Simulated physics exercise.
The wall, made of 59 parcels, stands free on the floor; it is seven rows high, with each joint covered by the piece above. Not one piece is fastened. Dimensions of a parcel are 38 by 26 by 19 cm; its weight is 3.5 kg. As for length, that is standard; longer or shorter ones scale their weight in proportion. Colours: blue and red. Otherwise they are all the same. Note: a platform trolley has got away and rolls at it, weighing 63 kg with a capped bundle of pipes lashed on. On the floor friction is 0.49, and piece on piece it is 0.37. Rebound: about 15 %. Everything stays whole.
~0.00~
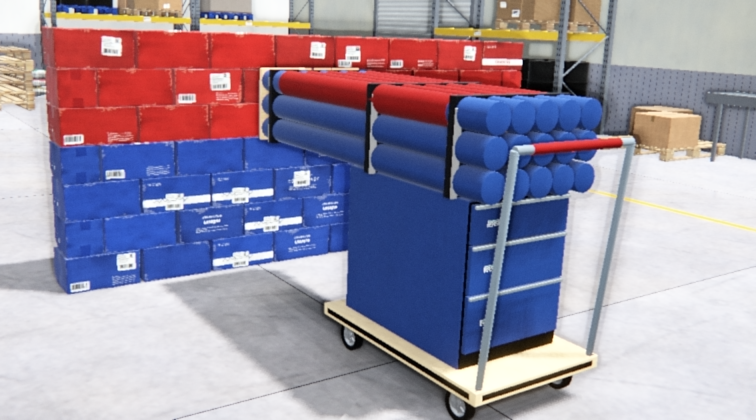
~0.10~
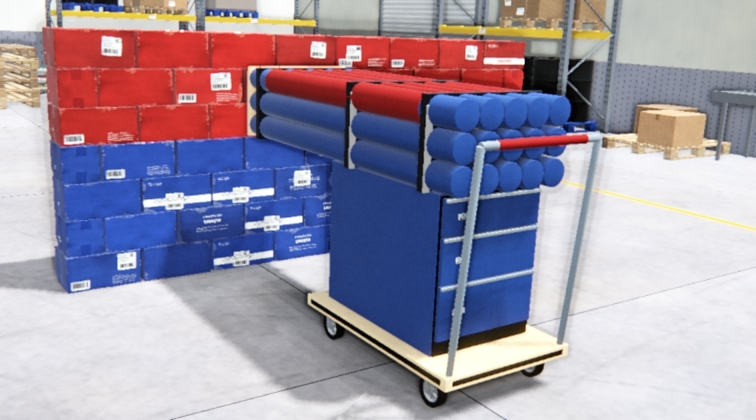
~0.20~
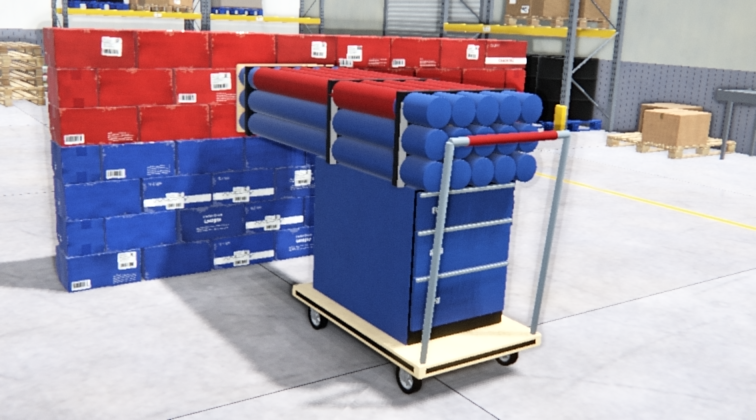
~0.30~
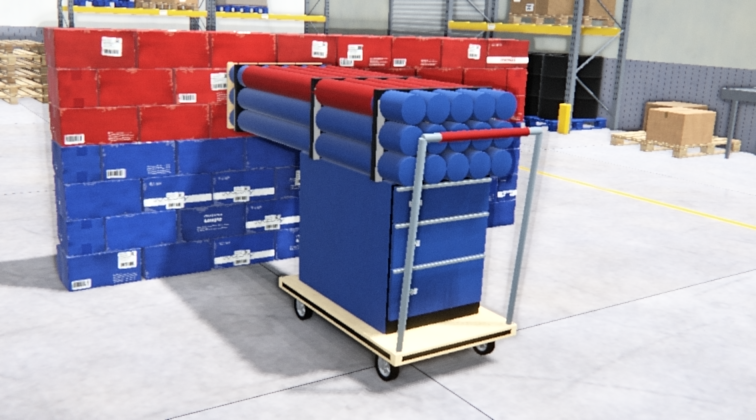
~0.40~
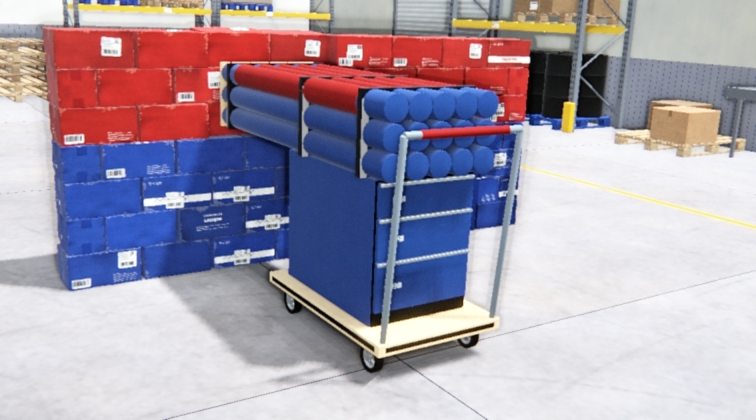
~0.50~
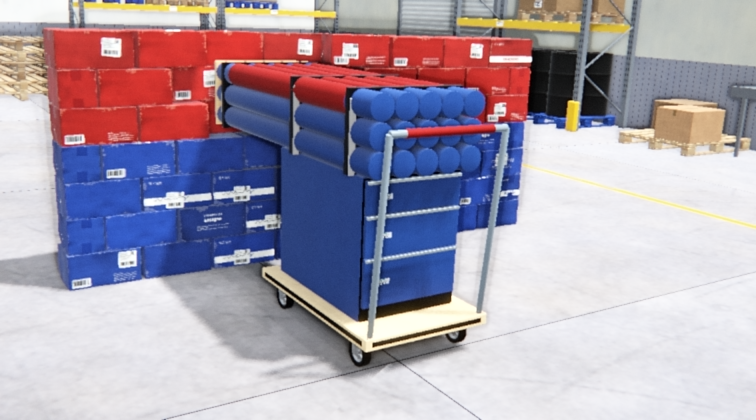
In a warehouse, a loaded trolley with a blue cabinet and long blue and red rolls rolled leftward to a wall of red and blue boxes, and its load nudged some upper red ones slightly.
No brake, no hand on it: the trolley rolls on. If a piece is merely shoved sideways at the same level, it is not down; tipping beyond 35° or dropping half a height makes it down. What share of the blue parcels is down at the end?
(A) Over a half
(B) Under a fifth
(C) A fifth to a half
B, under a fifth.
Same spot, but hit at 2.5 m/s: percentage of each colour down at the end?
Result - blue: 0%; red: 40%.
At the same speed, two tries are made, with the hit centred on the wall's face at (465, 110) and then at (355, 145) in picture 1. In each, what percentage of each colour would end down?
For blue it's 20 then 0 per cent, for red 40 then 0 per cent.
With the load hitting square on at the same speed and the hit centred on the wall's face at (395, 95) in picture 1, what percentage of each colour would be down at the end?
Down at the end: Blue 0 percent, red 40 percent.
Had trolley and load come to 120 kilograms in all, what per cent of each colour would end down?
In that case blue comes to 0 and red to 40 percent.
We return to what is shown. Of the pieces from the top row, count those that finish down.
That row gives 4 in all.
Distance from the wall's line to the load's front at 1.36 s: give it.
Roughly 40 cm past it.
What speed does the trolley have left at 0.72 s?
0.4 m/s, roughly.
After 0.72 s, load 26 cm past the wall's line, still rolling; none of the 34 blue parcels down (0 of 59 in all colours); top blue parcel unmoved; top red parcel 18° from how it stood.
After 0.98 s, load 32 cm past the wall's line, still rolling; none of the 34 blue parcels down (9 of 59 in all colours); top blue parcel unmoved; top red parcel 63° from how it stood, 34 cm lower.
After 1.36 s, load 39 cm past the wall's line, still rolling; none of the 34 blue parcels down (9 of 59 in all colours); top blue parcel unmoved; top red parcel on its side.
In the end (2.1 s), load 44 cm past the wall's line, stopped; none of the 34 blue parcels down (9 of 59 in all colours); top blue parcel unmoved; top red parcel on its side. That is 0 per cent. From the last view, middles, top blue parcel near (76, 160), top red parcel near (211, 190).
